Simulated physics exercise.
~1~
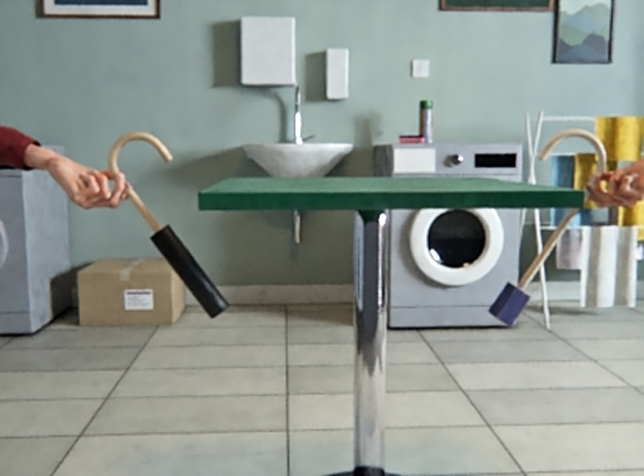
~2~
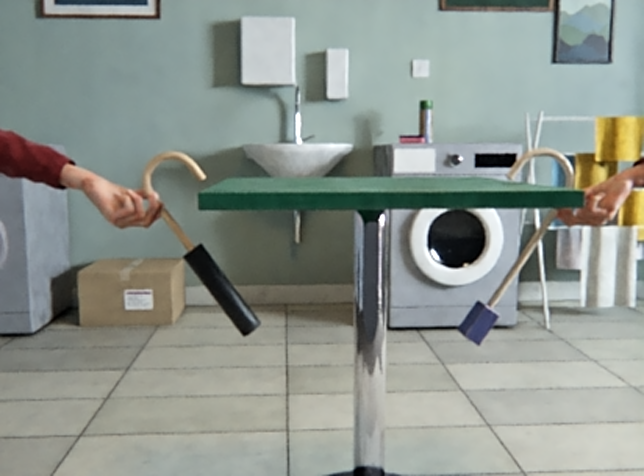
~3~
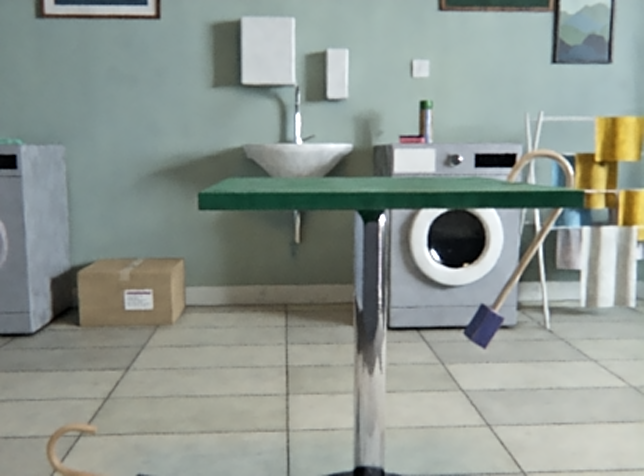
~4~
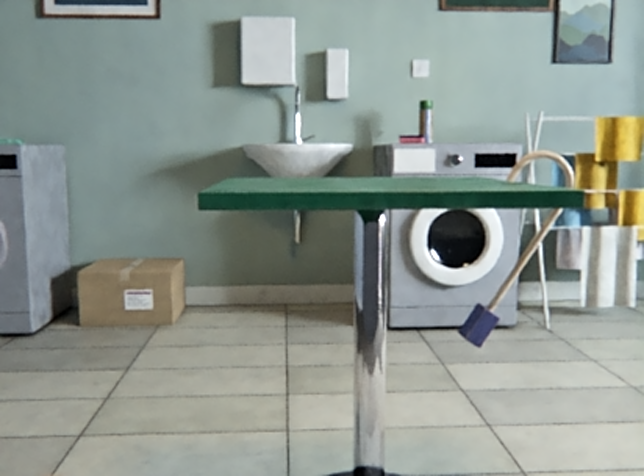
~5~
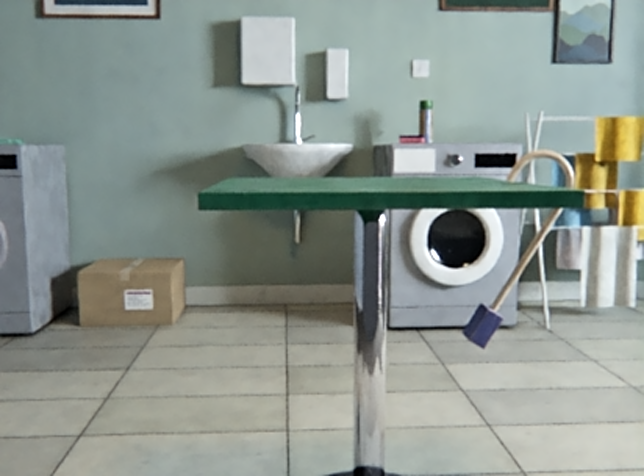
Two hands release hooked objects at a green table; the black one falls, the blue-ended one hangs.
